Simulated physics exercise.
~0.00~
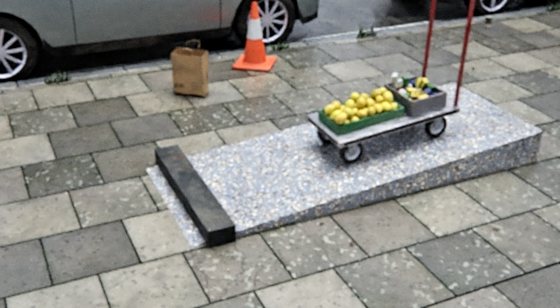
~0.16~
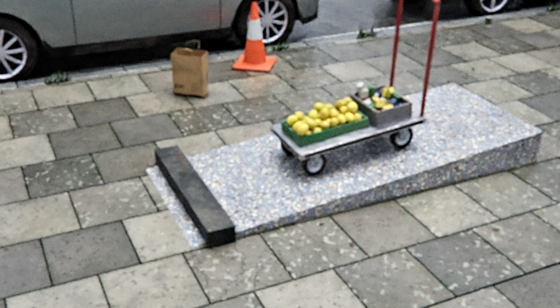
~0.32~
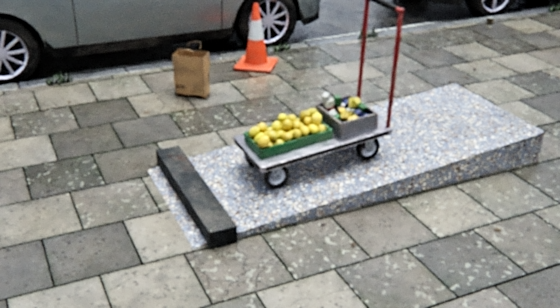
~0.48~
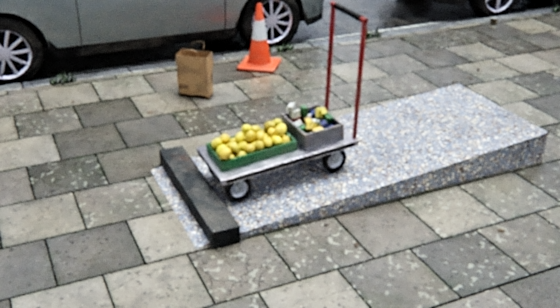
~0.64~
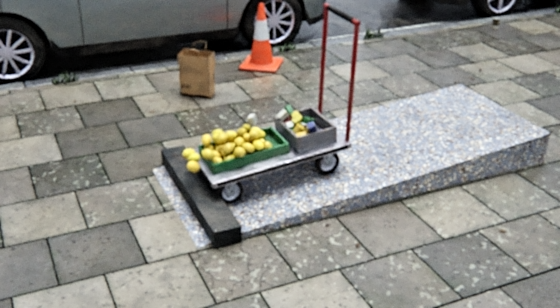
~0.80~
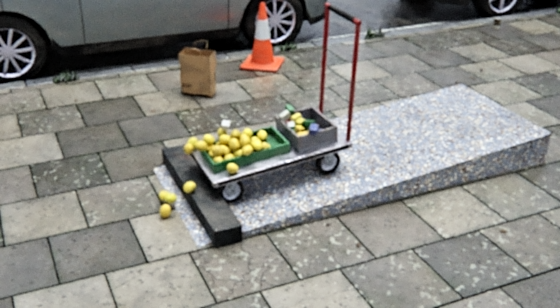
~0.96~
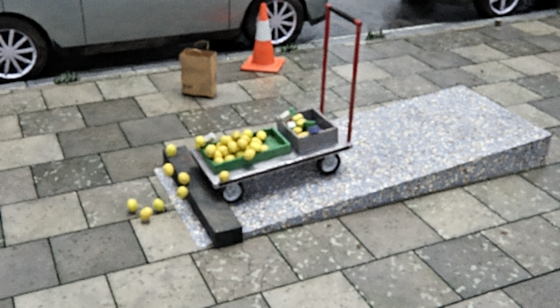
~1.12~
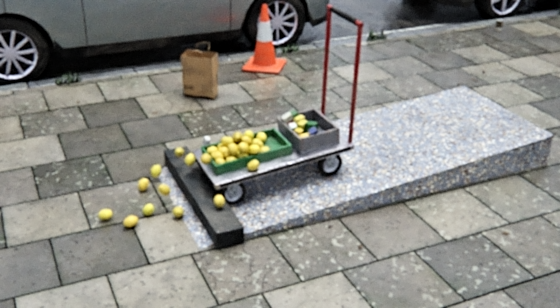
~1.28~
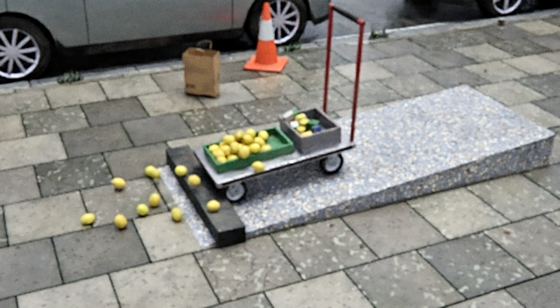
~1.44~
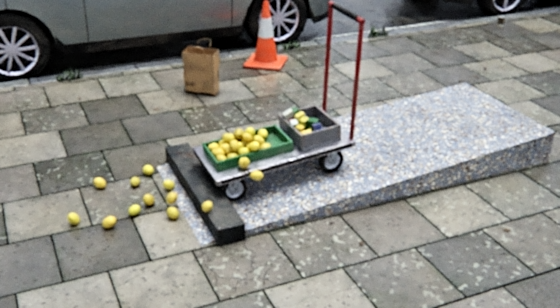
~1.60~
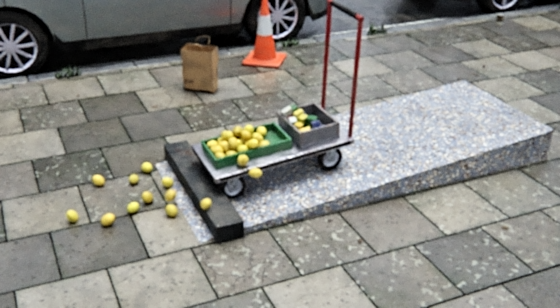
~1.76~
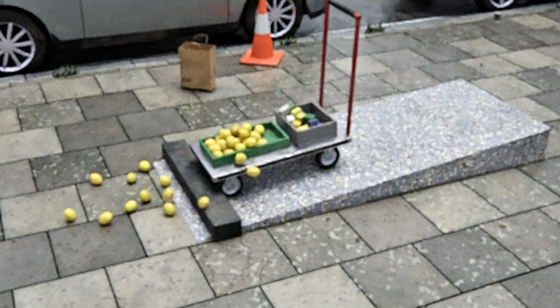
A flat trolley carrying a green crate of lemons and a grey crate of small toy pieces rolled left down a speckled ramp and stopped at a dark beam, sending lemons tumbling over it onto the paving, where they came to rest.
